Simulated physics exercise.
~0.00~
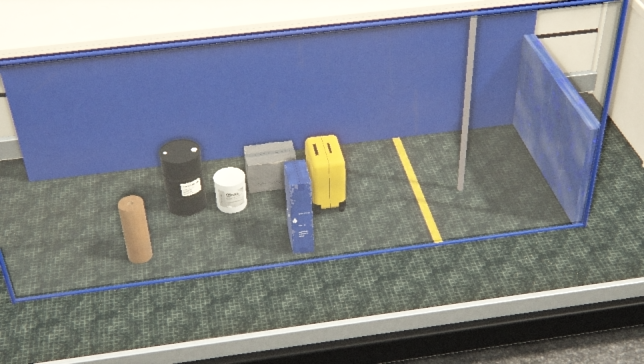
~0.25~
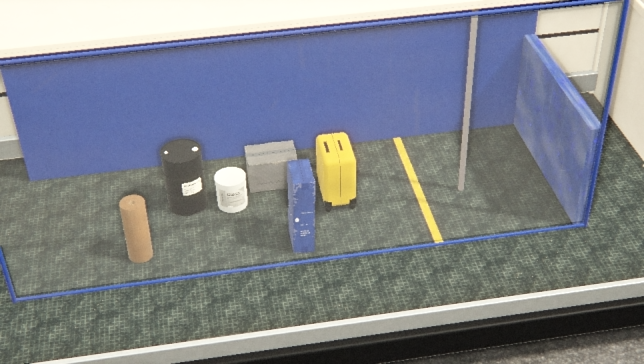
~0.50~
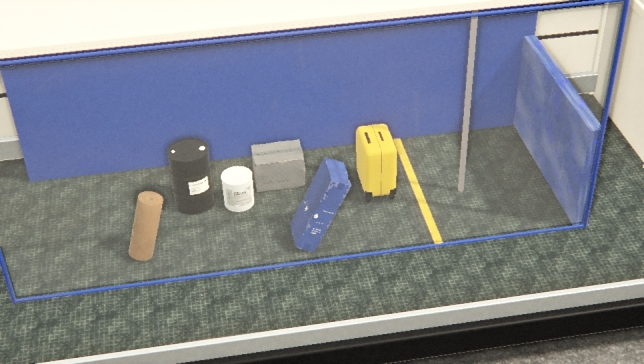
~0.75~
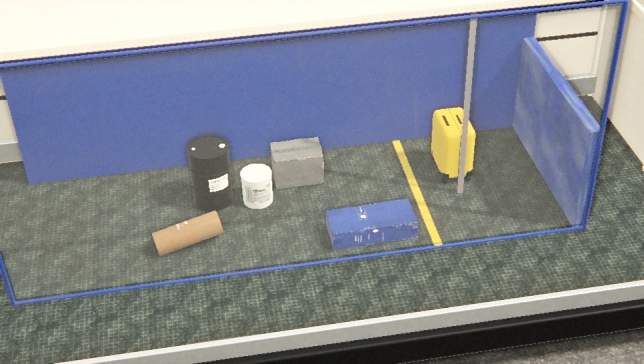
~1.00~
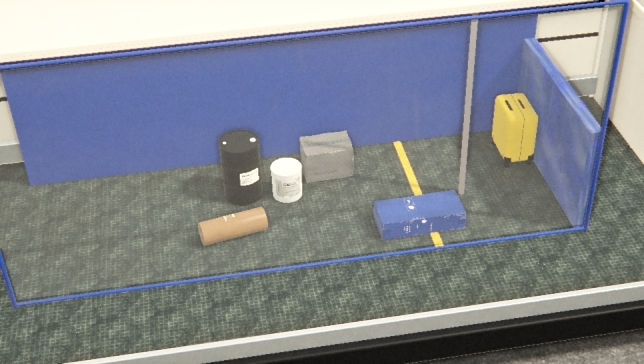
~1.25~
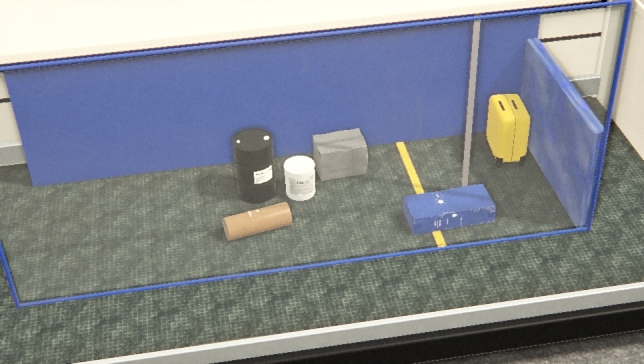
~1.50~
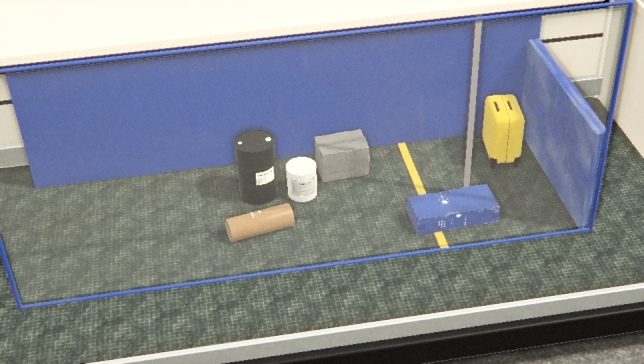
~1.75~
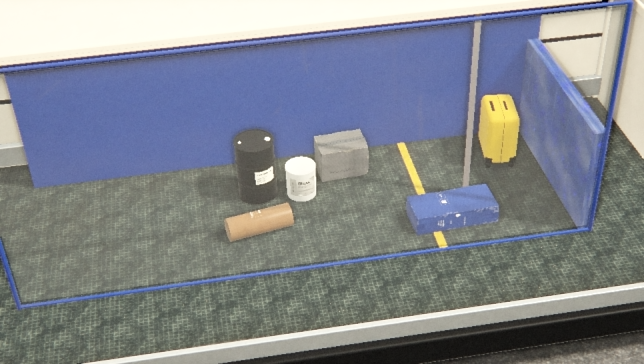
Yellow suitcase rolling right across a yellow line, blue box toppling and sliding onto it, other items stopping short, brown roll tipped.
